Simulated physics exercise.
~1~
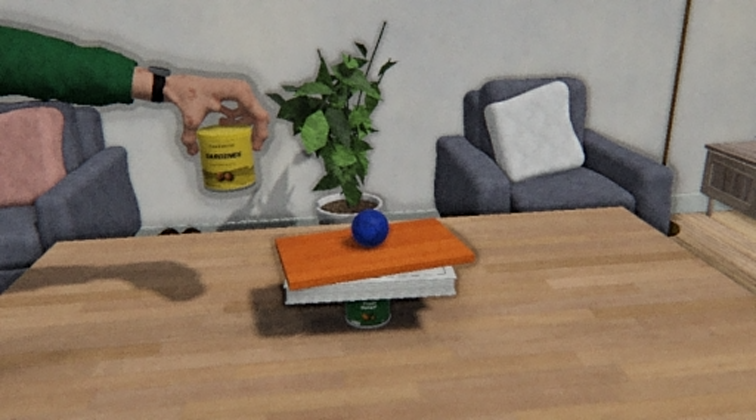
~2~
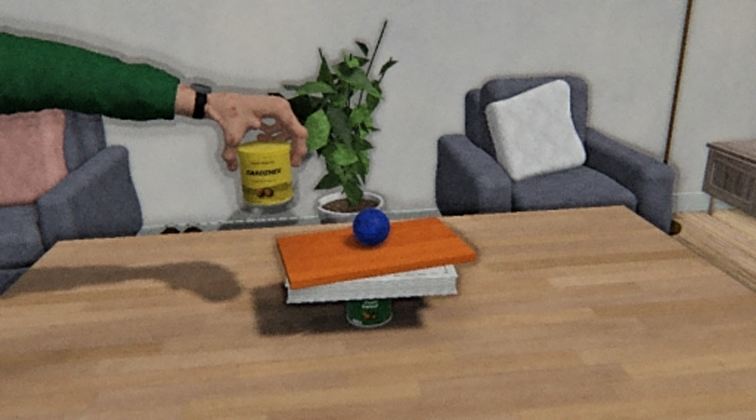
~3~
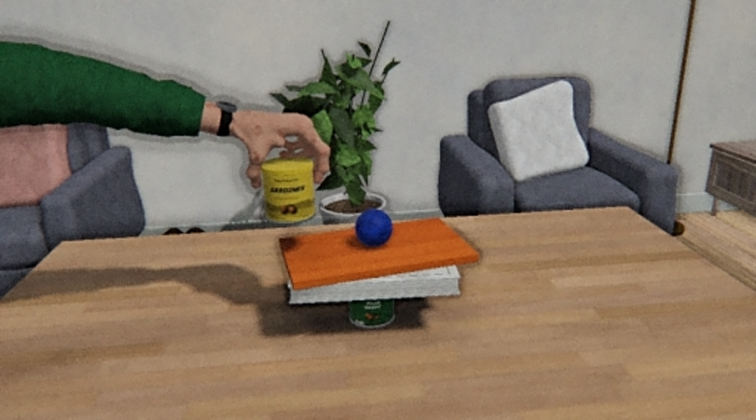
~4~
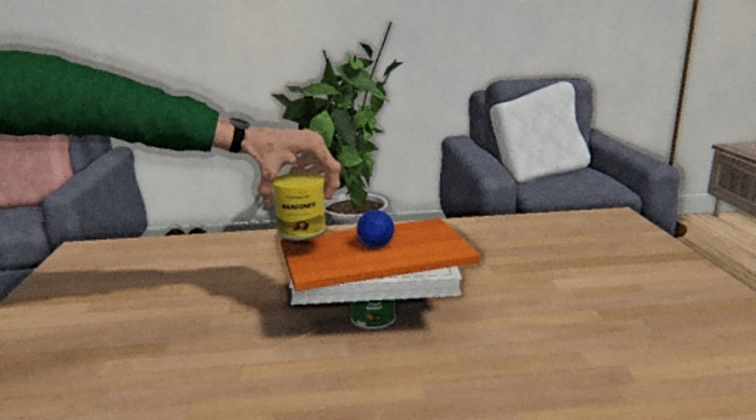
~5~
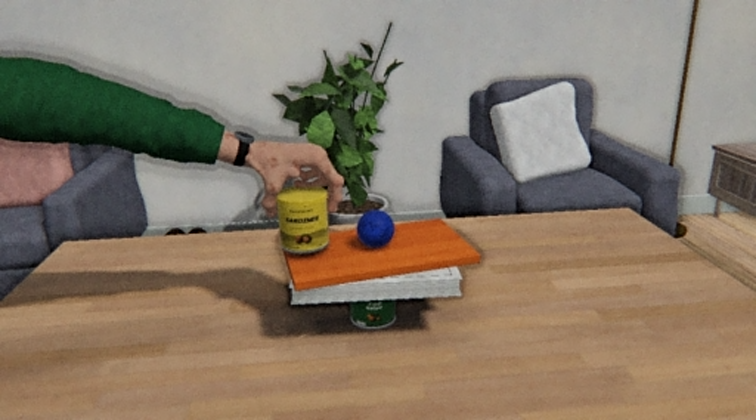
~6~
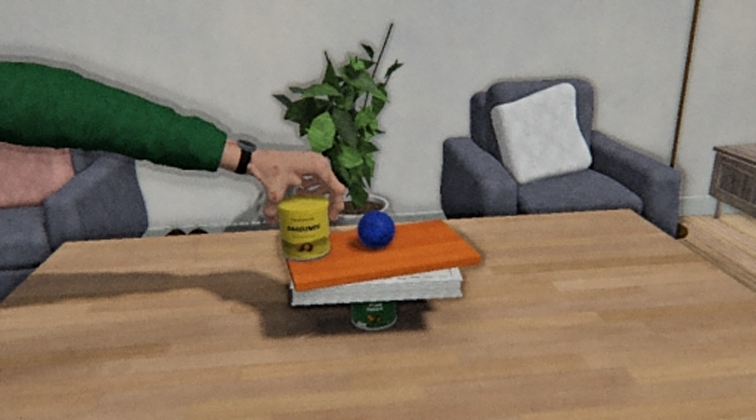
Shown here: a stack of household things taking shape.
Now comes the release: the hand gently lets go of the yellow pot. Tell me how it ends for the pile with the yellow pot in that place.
It ends with the pile still standing.
Then, 0.40 s after the last picture, nothing has stirred.
Then, 1.10 s after the last picture, yellow pot resting near (304, 228).
At rest, all 5 in place. Seen from the same camera at the end, yellow pot near (303, 228). The pile keeps its balance.
